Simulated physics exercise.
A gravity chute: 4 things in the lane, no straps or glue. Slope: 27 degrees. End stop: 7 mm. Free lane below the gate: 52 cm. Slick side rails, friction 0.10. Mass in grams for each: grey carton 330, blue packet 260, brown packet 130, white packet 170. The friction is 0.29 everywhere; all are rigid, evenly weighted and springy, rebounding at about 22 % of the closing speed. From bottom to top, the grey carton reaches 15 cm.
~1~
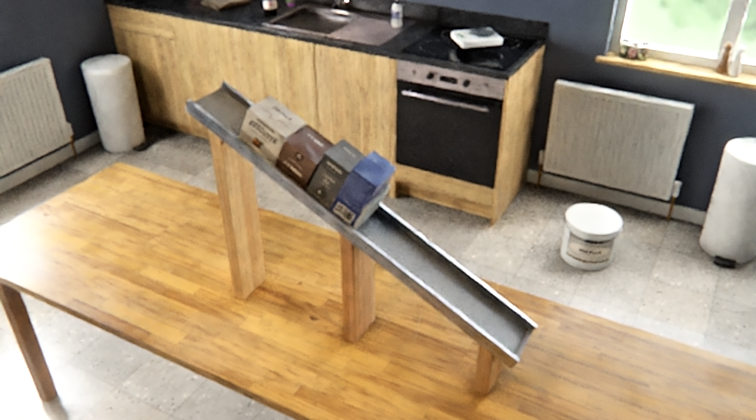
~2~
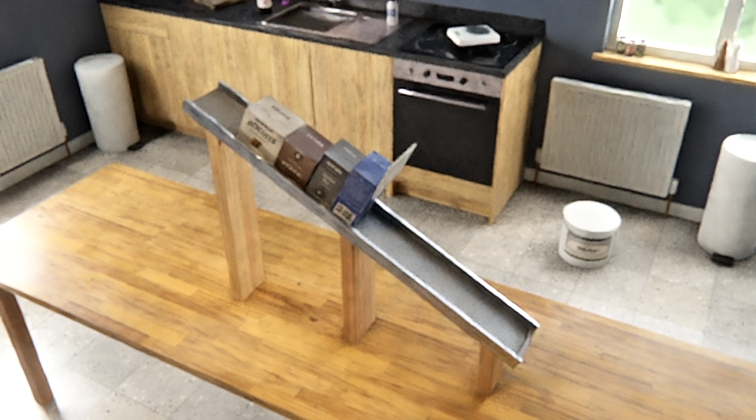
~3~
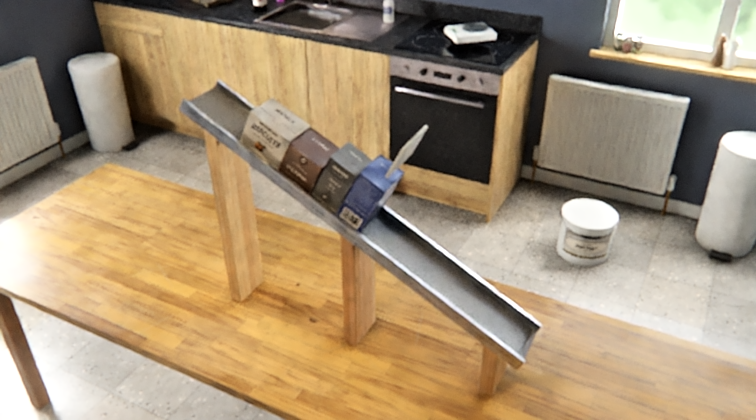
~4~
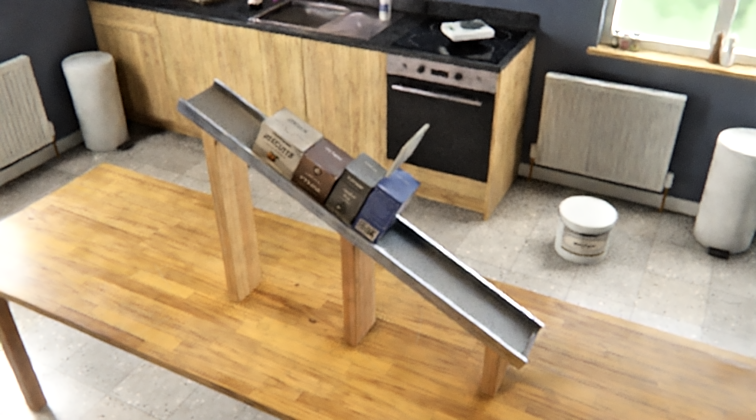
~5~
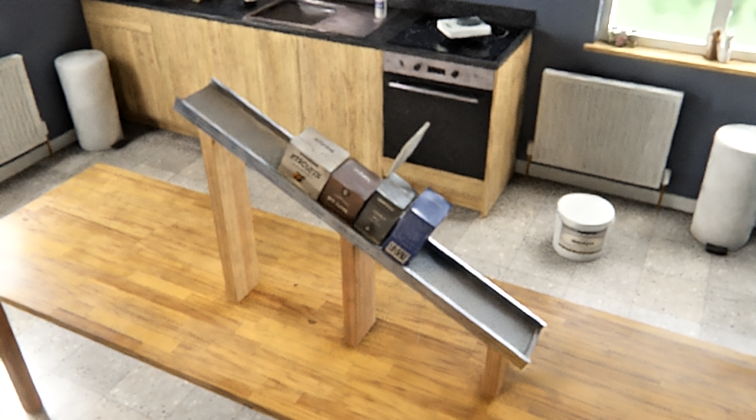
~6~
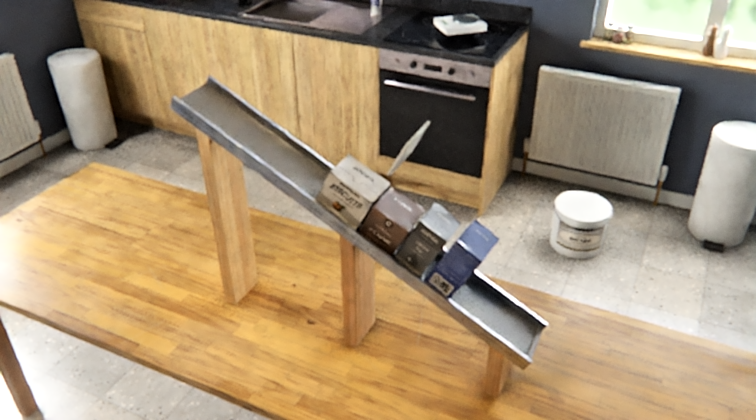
To begin with, white, brown, grey and blue packets sit in a row on a sloping metal chute above a wooden table, the blue one lowest. A thin gate lifts beside the blue packet, and then all four slide together down to the right, picking up speed and passing the raised gate.
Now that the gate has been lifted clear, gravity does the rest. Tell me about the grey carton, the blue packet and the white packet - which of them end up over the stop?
The grey carton ends up there; the blue packet ends up there; the white packet does not.
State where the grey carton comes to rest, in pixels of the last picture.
At about (585, 386).
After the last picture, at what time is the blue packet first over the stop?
I'd put it at some 0.3 s.
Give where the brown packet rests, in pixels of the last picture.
Roughly at (536, 320) in the last picture.
Then, 0.10 s after the last picture, leader 11 cm from the stop; blue packet near (502, 290); grey carton near (466, 268); white packet near (389, 219).
Then, 0.30 s after the last picture, blue packet now over the stop; white packet tipped 12° from how it sat near (430, 244); grey carton tipped 10° from how it sat near (529, 302).
Then, 0.60 s after the last picture, grey carton now over the stop; white packet near (456, 269).
At rest, over the stop, grey carton and blue packet; the other 2 in the lane. In the last view, grey carton near (585, 386).
